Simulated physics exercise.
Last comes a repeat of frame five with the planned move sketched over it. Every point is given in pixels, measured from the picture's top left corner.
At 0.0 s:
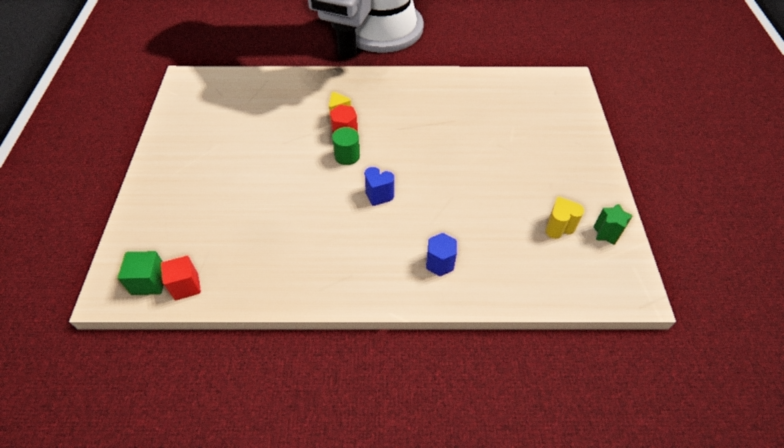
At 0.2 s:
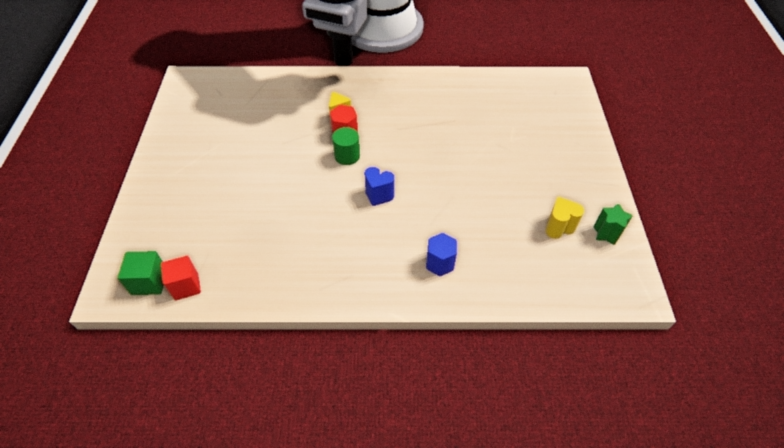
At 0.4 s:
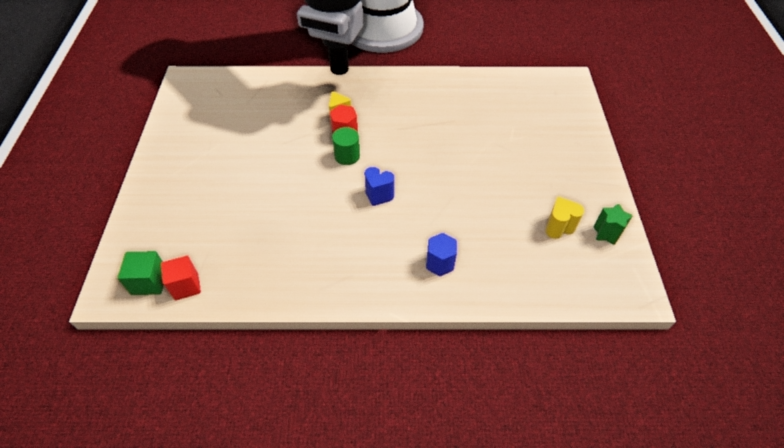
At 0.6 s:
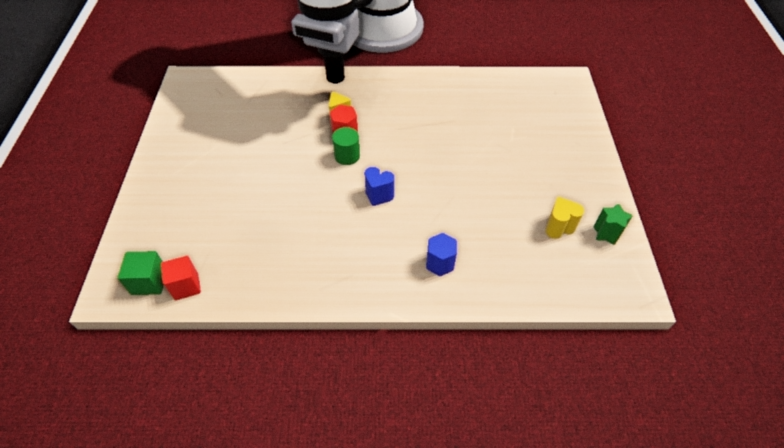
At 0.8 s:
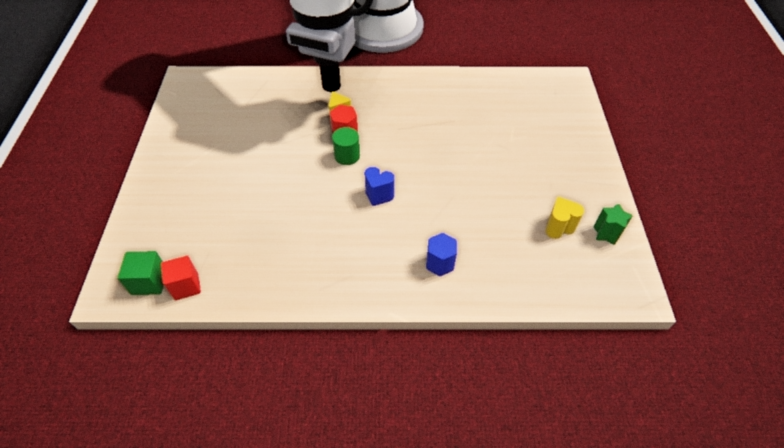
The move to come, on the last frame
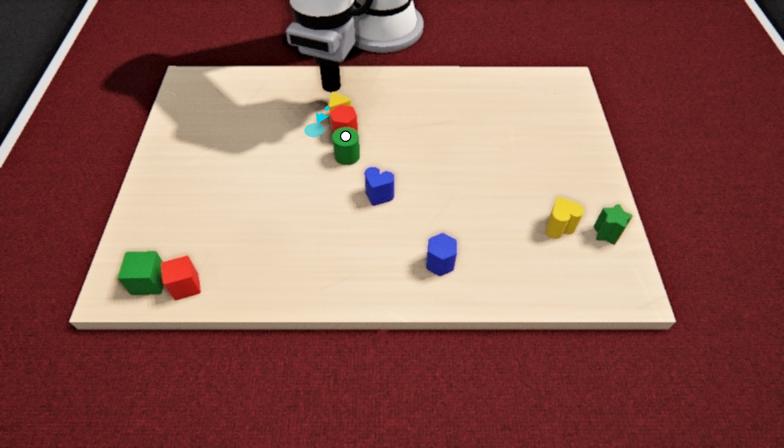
On a pale wooden board over dark red carpet, colored blocks sit scattered, with a yellow, a red and a green one lined up near the far edge. A robot arm's dark tool moves slightly left and nearer, coming close to the yellow block, while every block stays still.
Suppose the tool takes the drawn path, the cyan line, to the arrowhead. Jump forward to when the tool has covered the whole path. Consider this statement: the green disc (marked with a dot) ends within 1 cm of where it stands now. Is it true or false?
The statement is true.
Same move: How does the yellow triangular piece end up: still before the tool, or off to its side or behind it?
No longer ahead of the tool.
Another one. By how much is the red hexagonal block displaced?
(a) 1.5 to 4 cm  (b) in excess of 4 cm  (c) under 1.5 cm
I'll go with c - under 1.5 cm.
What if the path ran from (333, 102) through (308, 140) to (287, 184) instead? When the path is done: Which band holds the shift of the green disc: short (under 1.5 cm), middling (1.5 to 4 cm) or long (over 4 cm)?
Verdict: Less than 1.5 cm.
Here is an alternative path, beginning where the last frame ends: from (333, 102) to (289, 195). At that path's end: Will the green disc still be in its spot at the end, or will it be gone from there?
It's moved.
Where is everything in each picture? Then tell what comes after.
In the first picture, lower end of the tool (348, 53), tops of blocks, yellow triangular piece (338, 99), red hexagonal block (343, 113), green disc (346, 136).
In the second picture, tool (344, 62), blocks as before.
In the third picture, tool (340, 70), blocks as before.
In the fourth picture, tool (336, 78), blocks as before.
In the fifth picture, tool (332, 87), yellow triangular piece (338, 99), red hexagonal block (343, 113), green disc (346, 136).
The drawn path runs from (333, 102) through (326, 111) and (319, 120) to (314, 130); the dot is on the green disc.
The first path, step by step. Halfway along, tool (320, 100); yellow triangular piece (337, 104), turned 25° anticlockwise; red hexagonal block (347, 117).
At the end, tool (312, 115); yellow triangular piece (337, 105), turned 25° anticlockwise; red hexagonal block (347, 118); green disc not moved.
